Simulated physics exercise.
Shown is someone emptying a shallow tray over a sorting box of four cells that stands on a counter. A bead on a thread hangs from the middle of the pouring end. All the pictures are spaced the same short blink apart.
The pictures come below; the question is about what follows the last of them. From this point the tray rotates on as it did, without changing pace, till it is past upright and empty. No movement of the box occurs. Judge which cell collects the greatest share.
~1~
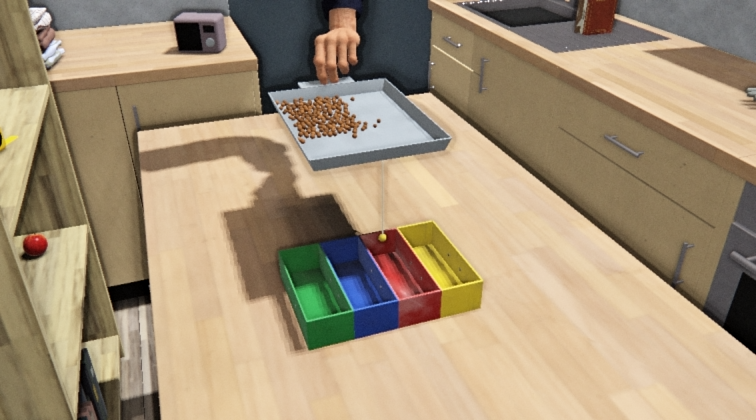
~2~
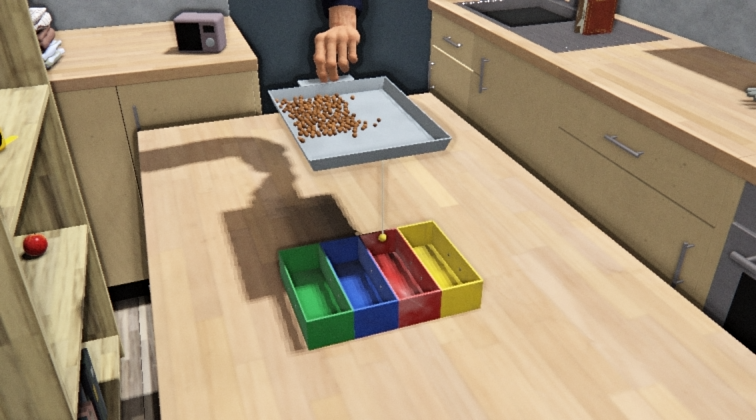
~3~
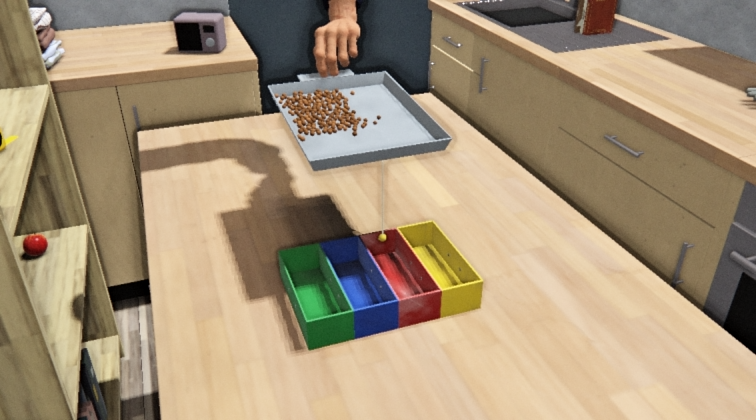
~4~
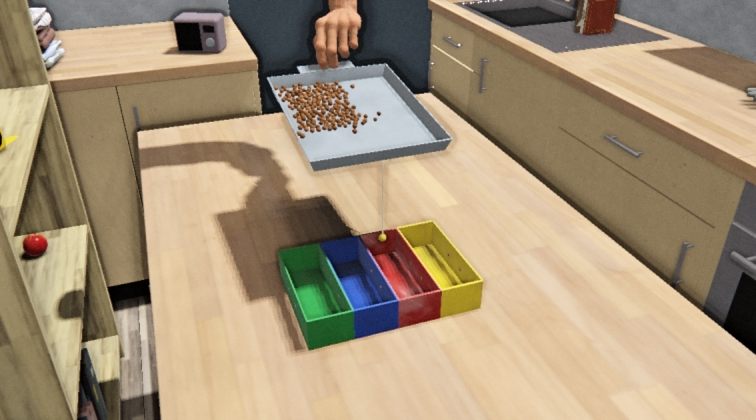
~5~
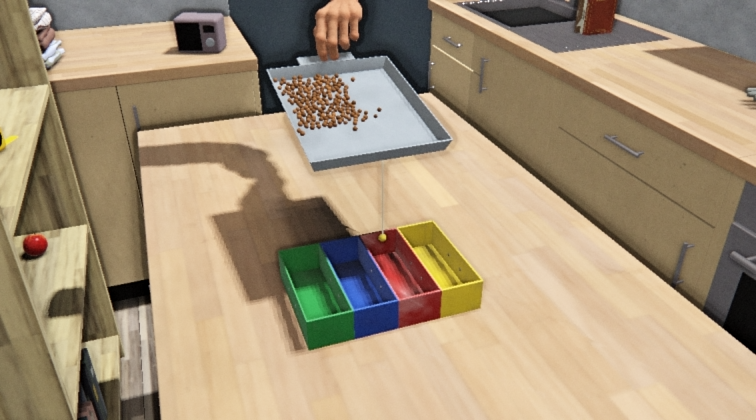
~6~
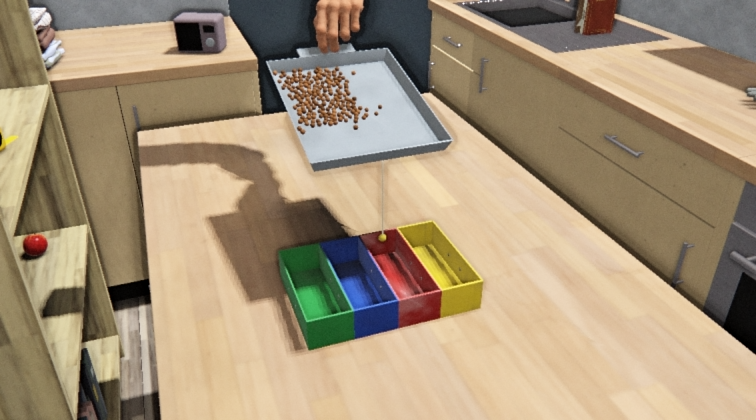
I would say the blue one.
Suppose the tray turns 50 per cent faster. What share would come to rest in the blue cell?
It would be close to 50 per cent.
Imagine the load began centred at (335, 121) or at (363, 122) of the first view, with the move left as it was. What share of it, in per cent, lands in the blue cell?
Near 40 and 30 percent respectively.
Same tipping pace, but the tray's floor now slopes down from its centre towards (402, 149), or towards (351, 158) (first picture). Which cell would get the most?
Yellow, then the green cell.
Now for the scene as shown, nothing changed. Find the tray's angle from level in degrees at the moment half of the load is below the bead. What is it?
Roughly 95 degrees at that moment.
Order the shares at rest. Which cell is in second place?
Second comes red.
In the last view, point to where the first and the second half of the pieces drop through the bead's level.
(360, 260), then (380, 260).
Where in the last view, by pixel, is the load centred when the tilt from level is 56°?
Its middle sits at about pixel (355, 157).
Shortly afterwards, tray tipped steeply; all but a few on the tray; only a few in the blue cell; only a few in the red cell; only a few falling or outside the box.
Next, tray tipped right over; near a quarter on the tray; near a quarter in the blue cell; a little in the red cell; a little in the green cell; only a few in the yellow cell; near a third falling or outside the box.
Some moments later, tray tipped past a quarter turn; near half in the blue cell; near a quarter in the red cell; a little in the green cell; a little in the yellow cell; only a few falling or outside the box.
In the end, tray tipped past a quarter turn; near half in the blue cell; near a quarter in the red cell; a little in the green cell; a little in the yellow cell; only a few outside the box.
